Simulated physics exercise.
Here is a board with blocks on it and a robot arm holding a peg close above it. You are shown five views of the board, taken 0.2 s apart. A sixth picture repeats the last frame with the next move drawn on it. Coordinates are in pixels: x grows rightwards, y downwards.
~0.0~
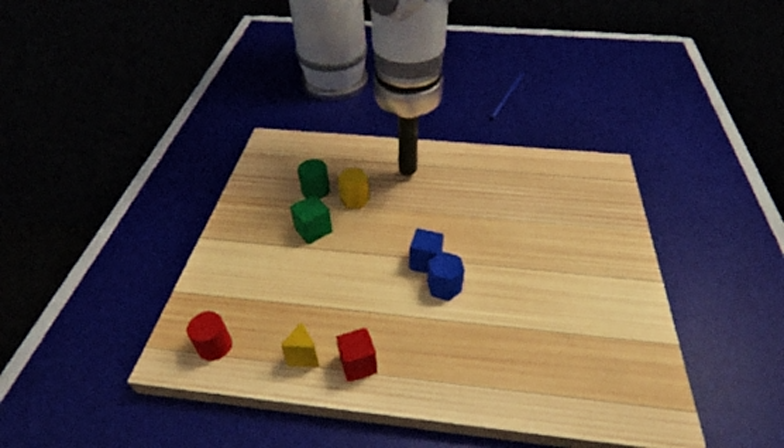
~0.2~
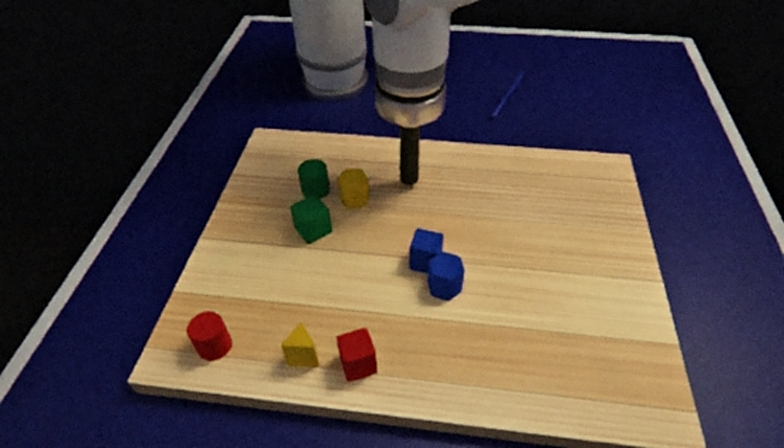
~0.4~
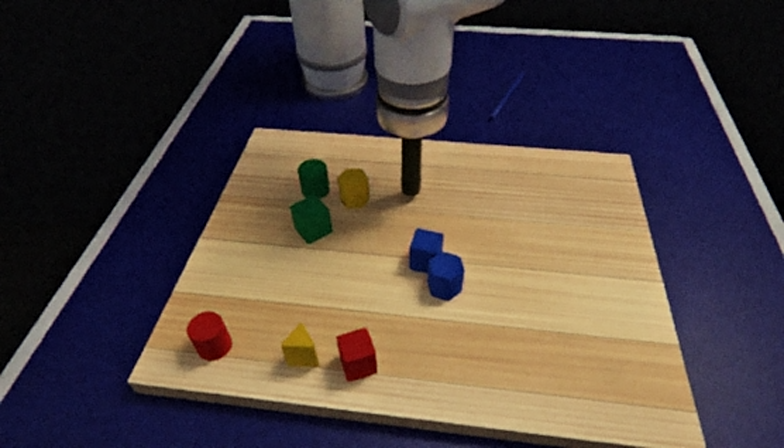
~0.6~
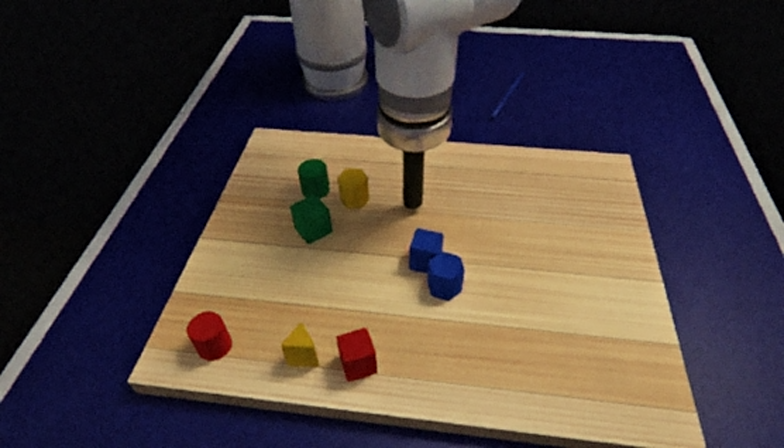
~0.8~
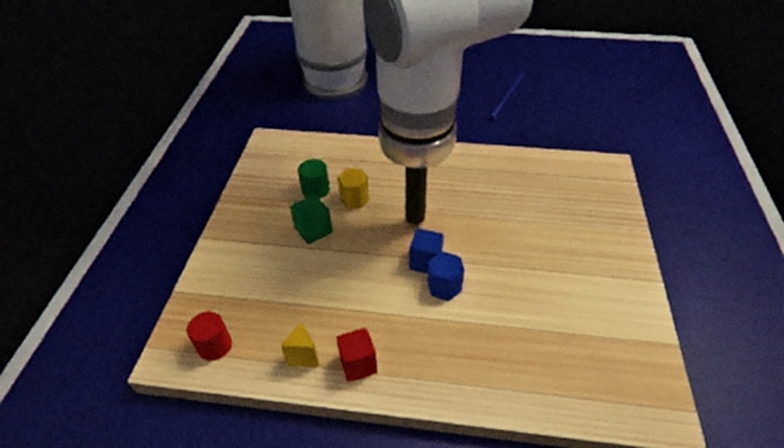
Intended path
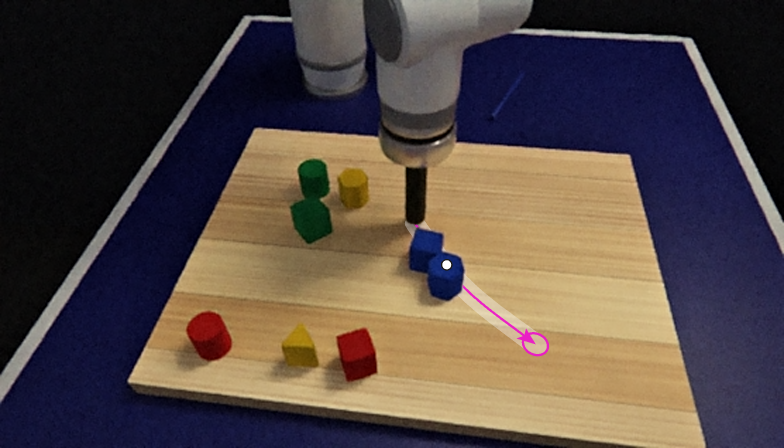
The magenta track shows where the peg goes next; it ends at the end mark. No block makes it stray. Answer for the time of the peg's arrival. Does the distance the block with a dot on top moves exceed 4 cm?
My answer is no.
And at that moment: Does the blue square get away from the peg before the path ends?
Going by the path, yes.
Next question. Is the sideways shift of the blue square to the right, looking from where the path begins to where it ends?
Yes, I think so.
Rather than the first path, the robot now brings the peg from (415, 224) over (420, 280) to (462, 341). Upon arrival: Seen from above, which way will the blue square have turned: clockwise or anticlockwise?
It spins against the clock.
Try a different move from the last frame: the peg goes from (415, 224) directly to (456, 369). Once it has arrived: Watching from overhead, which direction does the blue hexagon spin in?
It twists anticlockwise.
The drawn path runs from (415, 224) over (443, 263) and (482, 304) to (535, 344); the dot is on the blue hexagon.
What follows on the original path. One third of the way, peg (443, 258); blue square (423, 252), turned 30° clockwise; blue hexagon (448, 268).
Two thirds of the way, peg (483, 299); blue square (422, 253), turned 35° clockwise; blue hexagon (453, 287), turned 30° clockwise.
At the end, peg (537, 339); yellow hexagon not moved; blue square (422, 253), turned 35° clockwise; blue hexagon (453, 287), turned 30° clockwise.
